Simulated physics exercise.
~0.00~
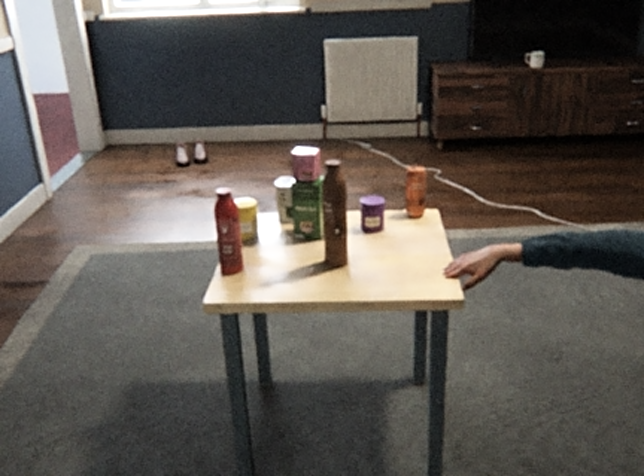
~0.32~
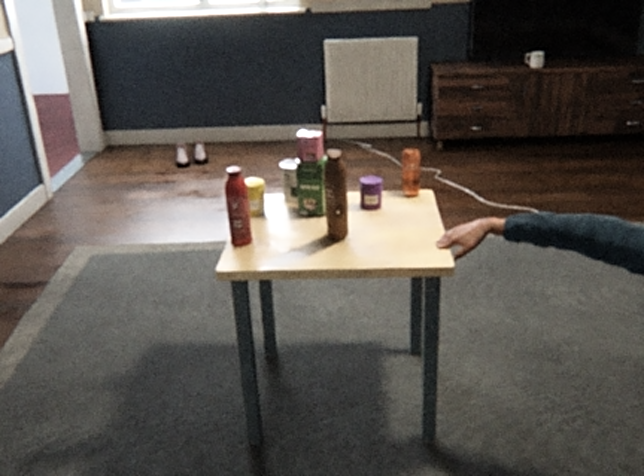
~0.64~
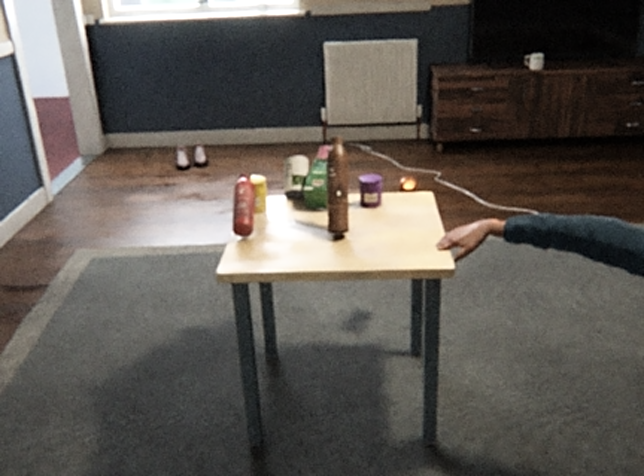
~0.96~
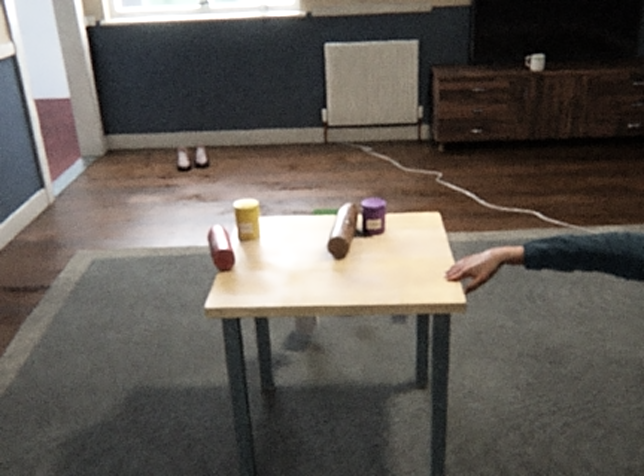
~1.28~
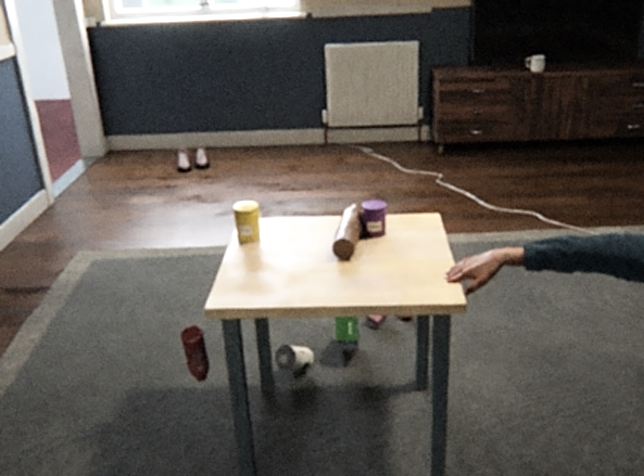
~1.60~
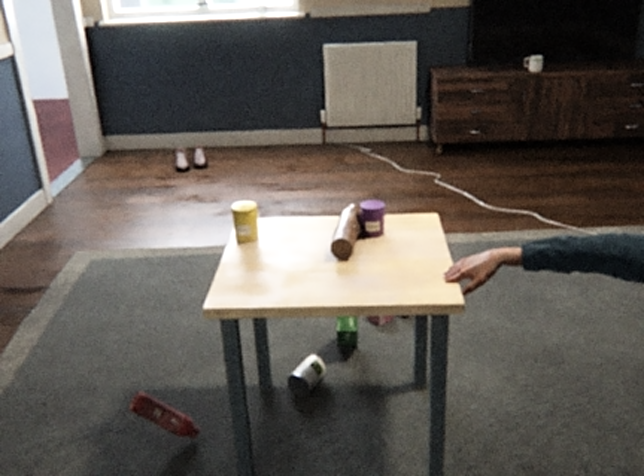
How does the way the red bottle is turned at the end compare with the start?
At the start the red bottle stands upright on the table. At the end it is off the table and tipped upside down at a slant.
A hand jerks a small table away and back, toppling items and sending five off.
